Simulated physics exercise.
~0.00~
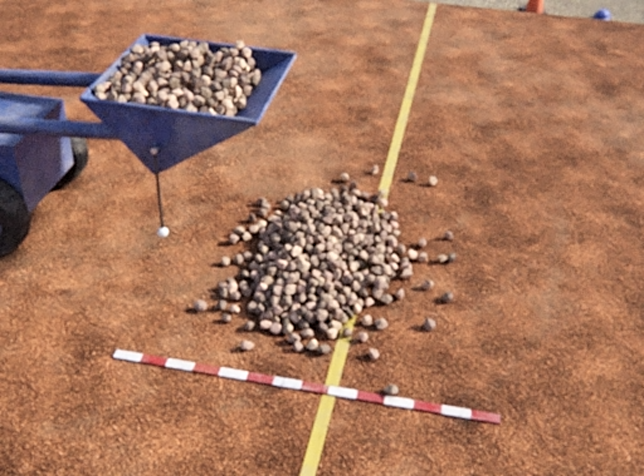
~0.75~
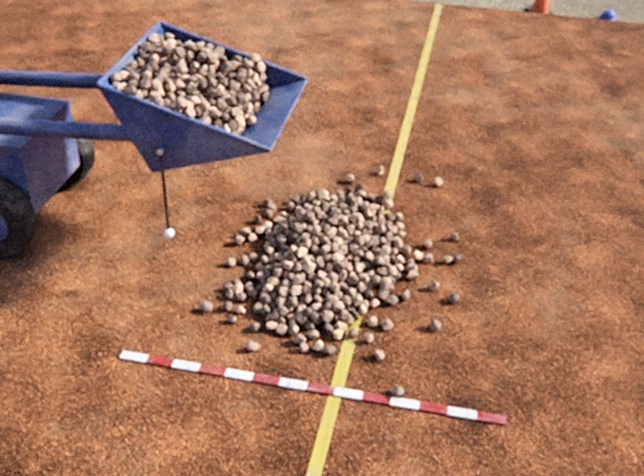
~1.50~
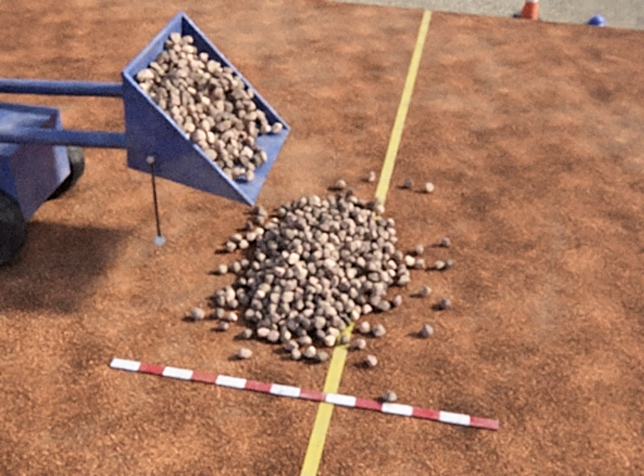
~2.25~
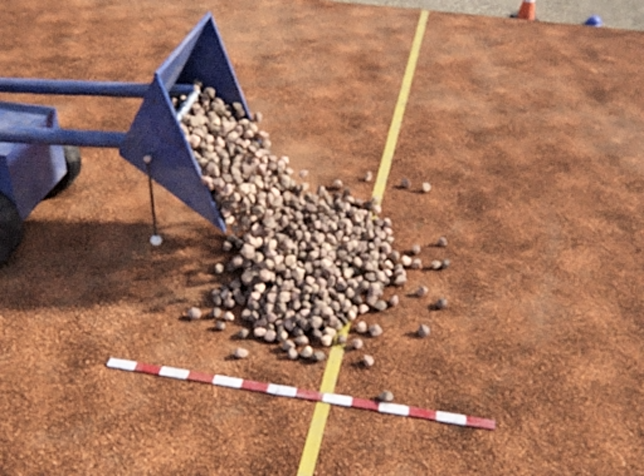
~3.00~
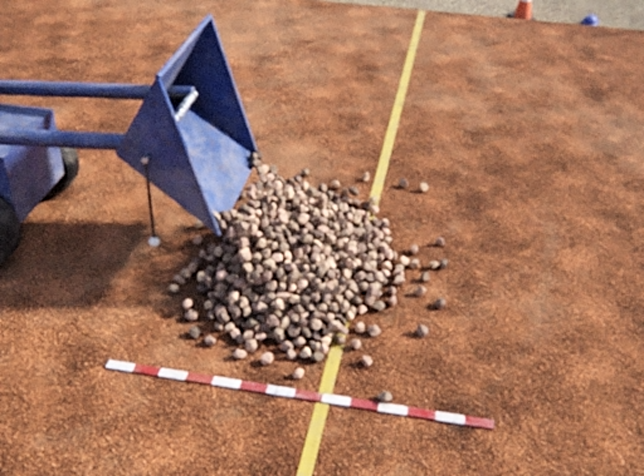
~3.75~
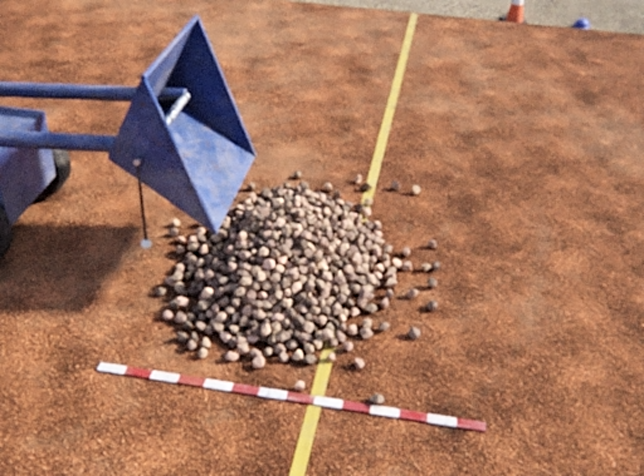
Blue loader bucket tipping forward and pouring round brown stones onto an existing pile, ending empty above a broader heap touching a yellow line.
